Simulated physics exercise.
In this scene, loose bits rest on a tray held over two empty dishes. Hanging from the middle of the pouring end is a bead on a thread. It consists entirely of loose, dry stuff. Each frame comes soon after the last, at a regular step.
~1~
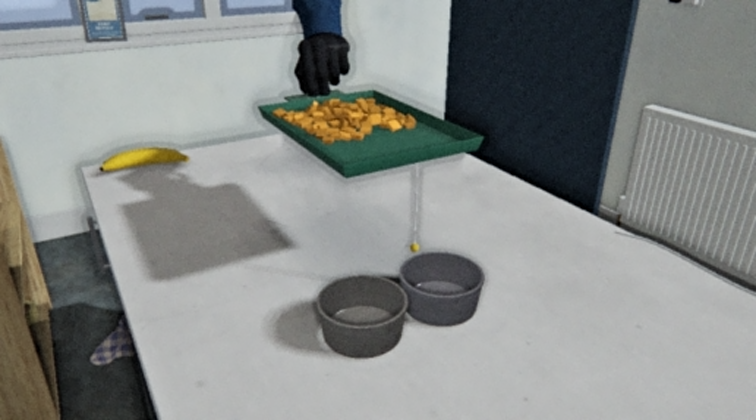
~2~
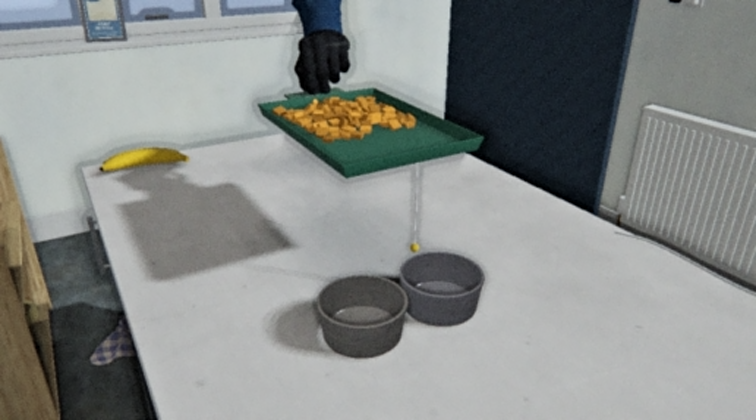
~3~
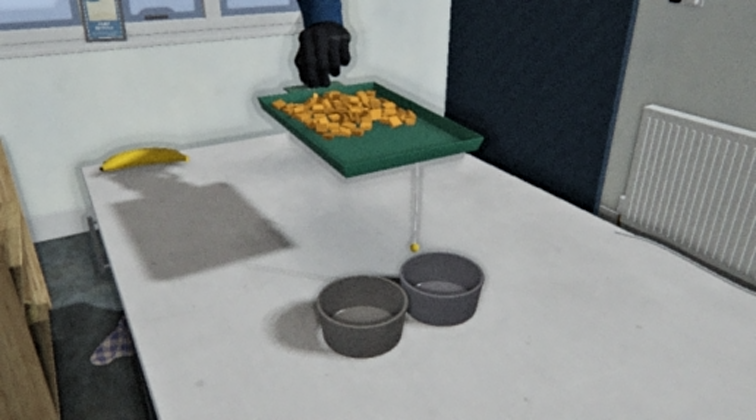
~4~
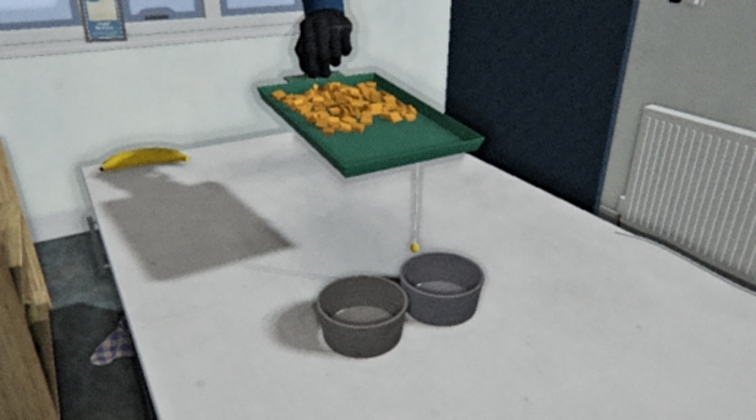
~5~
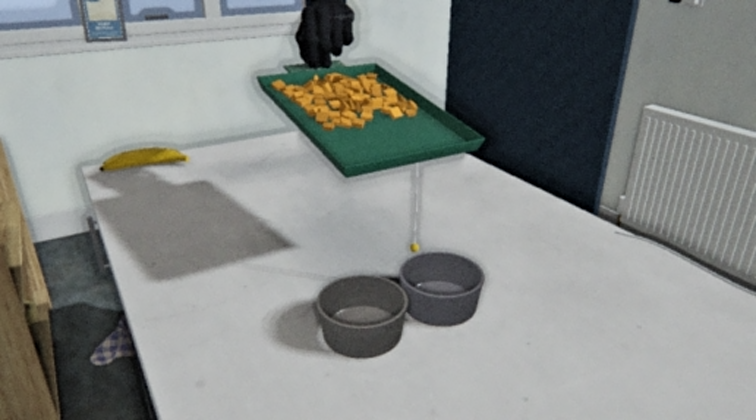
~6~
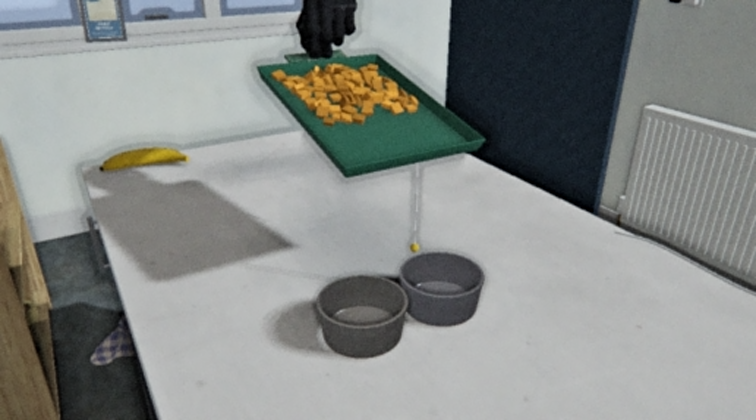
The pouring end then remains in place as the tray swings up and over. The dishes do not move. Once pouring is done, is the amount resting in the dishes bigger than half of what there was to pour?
The load mostly goes into the dishes.
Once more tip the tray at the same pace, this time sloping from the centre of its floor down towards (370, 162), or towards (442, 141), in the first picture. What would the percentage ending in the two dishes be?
First heading roughly 70 %, second roughly 0 %.
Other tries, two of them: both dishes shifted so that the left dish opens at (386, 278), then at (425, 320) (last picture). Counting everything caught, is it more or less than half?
First try: A majority; second try: A minority.
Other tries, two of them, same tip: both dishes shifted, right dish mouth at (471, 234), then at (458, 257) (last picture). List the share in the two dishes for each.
It works out to 0 percent and then 70 percent.
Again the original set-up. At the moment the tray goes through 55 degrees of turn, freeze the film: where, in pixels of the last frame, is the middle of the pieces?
Check around (418, 141) in the last picture.
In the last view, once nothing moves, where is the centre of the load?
I'd place the middle at about (442, 304).
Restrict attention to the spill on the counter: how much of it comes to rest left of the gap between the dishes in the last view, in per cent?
I'd put it at around 10 per cent.
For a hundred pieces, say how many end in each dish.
Left dish: Around 20 in a hundred; right dish: Around 60 in a hundred.
Shortly afterwards, tray tipped steeply; all but a few on the tray; a little in the air.
Next, tray tipped right over; near two thirds on the tray; a little in the left dish; near a quarter in the right dish; a little outside both; only a few in the air.
Some moments later, tray tipped past a quarter turn; near a quarter in the left dish; near half in the right dish; near a quarter outside both.
In the end, tray tipped past a quarter turn; near a quarter in the left dish; near half in the right dish; near a quarter outside both.
